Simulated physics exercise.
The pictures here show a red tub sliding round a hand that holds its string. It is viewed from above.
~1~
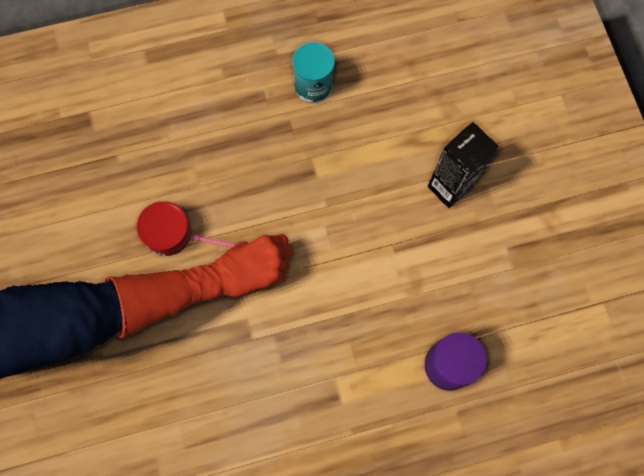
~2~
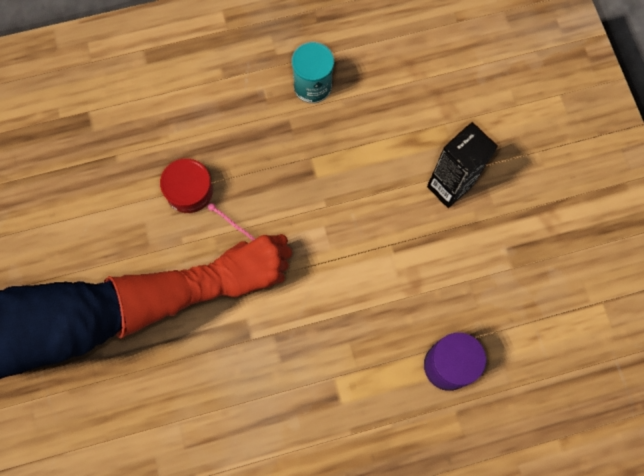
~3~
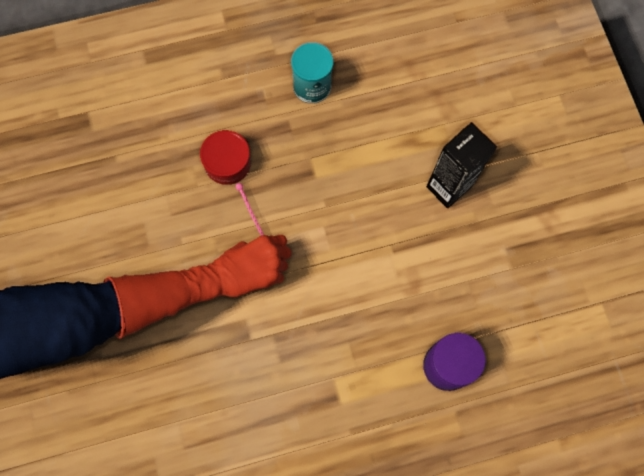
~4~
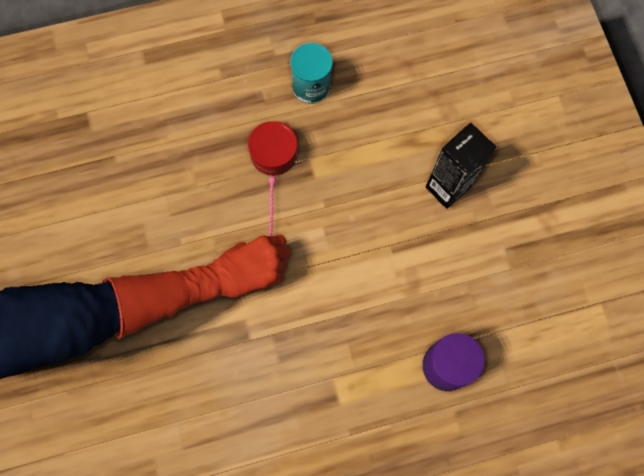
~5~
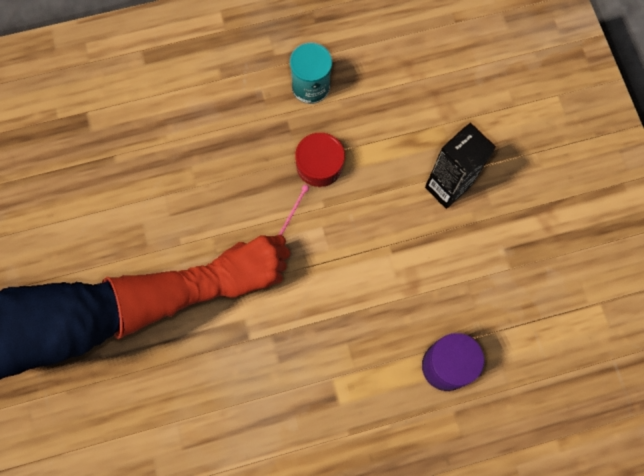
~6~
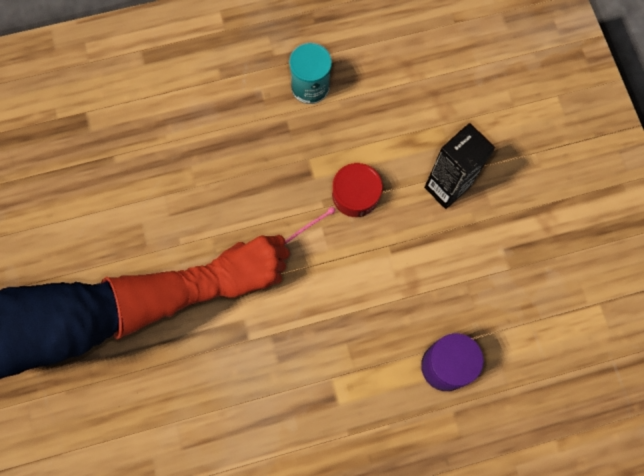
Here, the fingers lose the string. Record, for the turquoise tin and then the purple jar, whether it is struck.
Observation: Turquoise tin not struck; purple jar struck.
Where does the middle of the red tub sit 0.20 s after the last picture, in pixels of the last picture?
It is at roughly (441, 342).
Then, 0.08 s on from there, tub near (403, 275).
Then, 0.20 s on from there, tub near (441, 343); purple jar pushed aside.
In the end, tub near (458, 372); purple jar pushed aside. The turquoise tin escapes it and the purple jar is struck.
